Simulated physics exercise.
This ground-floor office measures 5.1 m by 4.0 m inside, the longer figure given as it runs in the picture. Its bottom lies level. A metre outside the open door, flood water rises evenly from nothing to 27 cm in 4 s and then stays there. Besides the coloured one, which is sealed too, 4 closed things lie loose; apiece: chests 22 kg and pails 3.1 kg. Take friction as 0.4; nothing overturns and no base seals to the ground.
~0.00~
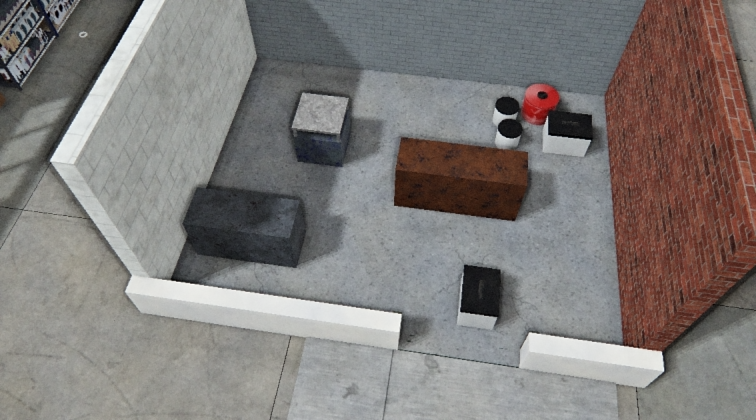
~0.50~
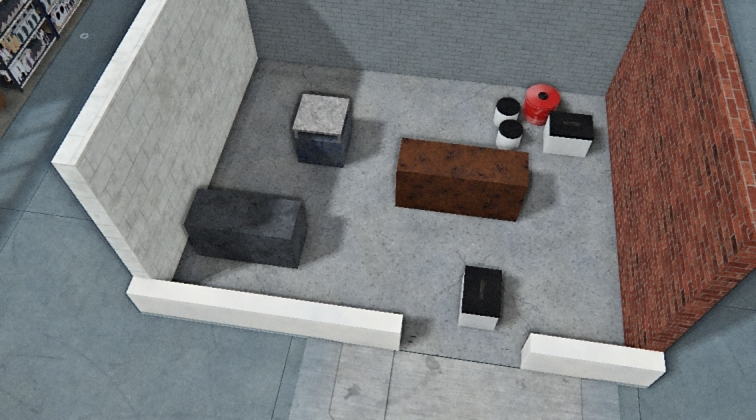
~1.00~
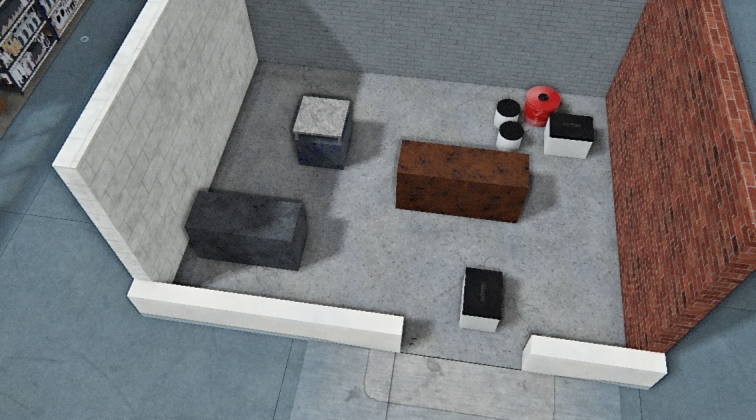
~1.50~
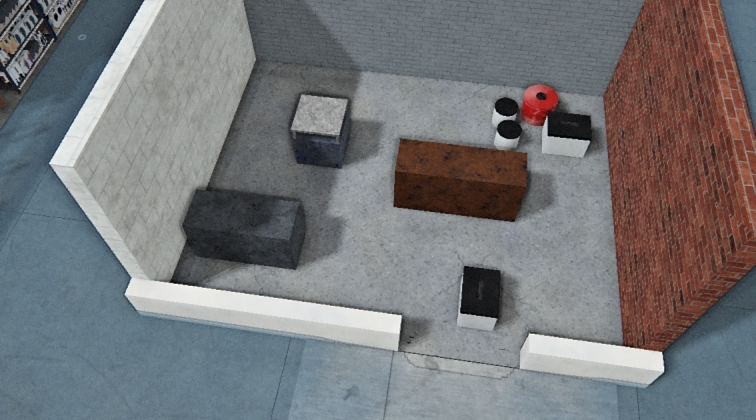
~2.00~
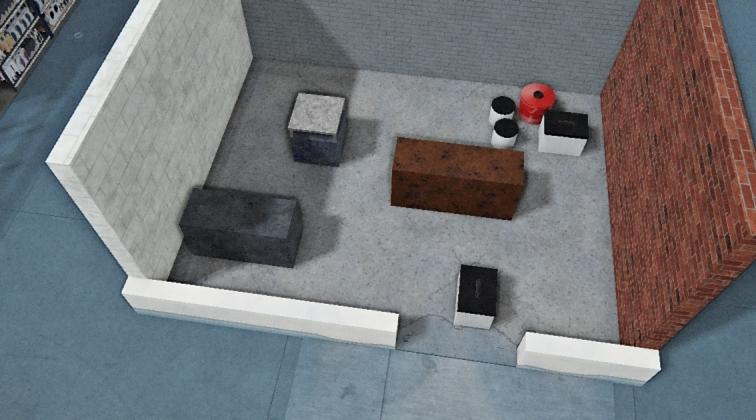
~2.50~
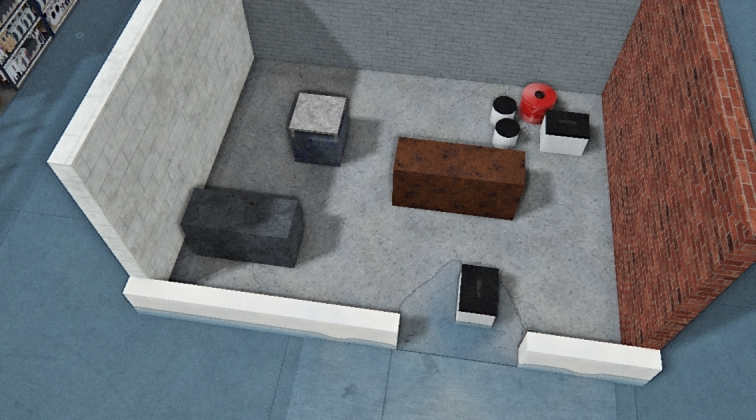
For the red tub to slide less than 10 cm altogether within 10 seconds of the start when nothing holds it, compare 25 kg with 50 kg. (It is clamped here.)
For it, only the higher weight holds it.
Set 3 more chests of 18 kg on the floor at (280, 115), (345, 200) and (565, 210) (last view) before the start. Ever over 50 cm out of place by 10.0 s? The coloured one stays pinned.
In that order: Under, over, more.
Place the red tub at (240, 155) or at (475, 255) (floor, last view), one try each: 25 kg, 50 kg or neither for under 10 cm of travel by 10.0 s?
In that order: Only the larger holds; only the larger holds.
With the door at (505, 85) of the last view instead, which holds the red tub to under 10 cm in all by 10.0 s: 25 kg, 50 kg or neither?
In that case only the higher weight holds it.
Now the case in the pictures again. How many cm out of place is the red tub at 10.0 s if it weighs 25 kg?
About 60 cm.
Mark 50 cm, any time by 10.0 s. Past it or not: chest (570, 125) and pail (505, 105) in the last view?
In turn: Less, past it.
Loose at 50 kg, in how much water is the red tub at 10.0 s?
About 9 cm.
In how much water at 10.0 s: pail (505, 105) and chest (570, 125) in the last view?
Roughly 9 and 12 cm.
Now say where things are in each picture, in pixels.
The red tub at (542, 96), on the bottom; water covers 0.0 m2; 0 of 5 have shifted, in the first picture.
The red tub at (543, 96) rests on the ground; 0.0 m2 under water; 0 of 5 have shifted, in the second picture.
The red tub at (543, 98) rests on the ground; 0.0 m2 under water; 0 of 5 have shifted, in the third picture.
The red tub at (541, 97) rests on the ground; 0.0 m2 under water; 0 of 5 have shifted, in the fourth picture.
The red tub at (538, 95), on the bottom; 0.2 m2 under water; 0 of 5 have shifted, in the fifth picture.
The red tub at (540, 95) rests on the ground; water covers 0.7 m2; 0 of 5 have shifted, in the sixth picture.
After 3.5 s the red tub would be 0 cm from its start with 25 kg and 0 cm from its start with 50 kg; 0 cm of water round it then.
After 4.5 s the red tub would be 0 cm from its start with 25 kg and 0 cm from its start with 50 kg; 0 cm of water round it then.
After 7.0 s the red tub would be 1 cm from its start with 25 kg and 0 cm from its start with 50 kg; 5 cm of water round it then.
After 10.0 s the red tub would be 64 cm from its start with 25 kg and 2 cm from its start with 50 kg; 9 cm of water round it then.
